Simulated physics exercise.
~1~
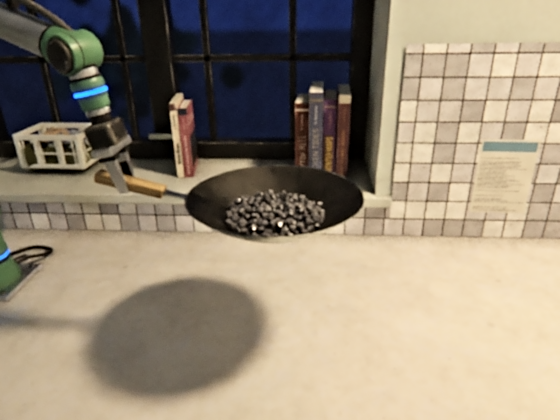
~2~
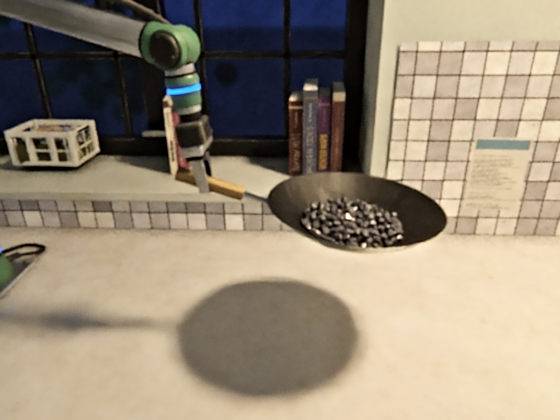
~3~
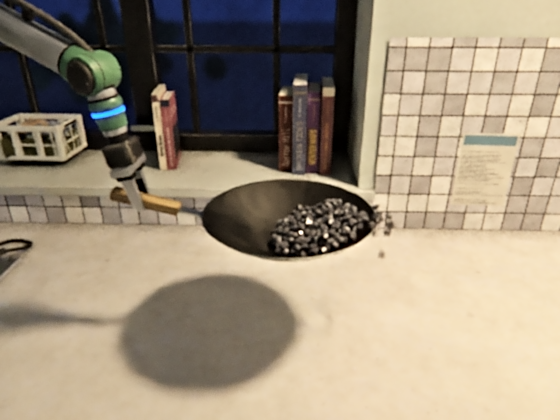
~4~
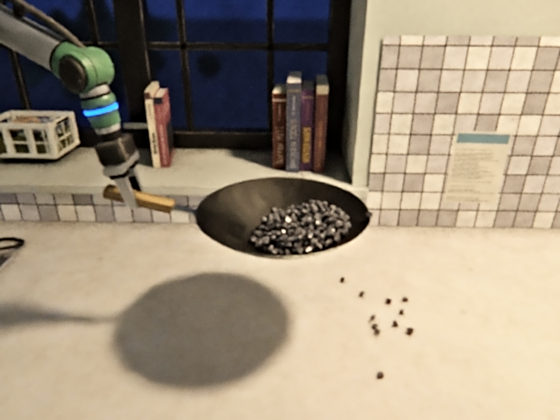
A kitchen counter with a pale speckled top is seen from the front, slightly above, beneath a dark window. A green and grey robot arm with a glowing blue ring holds a dark wok of small, shiny dark pebbles by its wooden handle, near books, a white crate and a tiled wall. The arm carries the wok to the right, its round shadow following across the counter. It then draws back left, and the pebbles surge to the right side, a few spilling over the rim. Finally the wok rests level, still holding most pebbles, with several scattered on the counter.
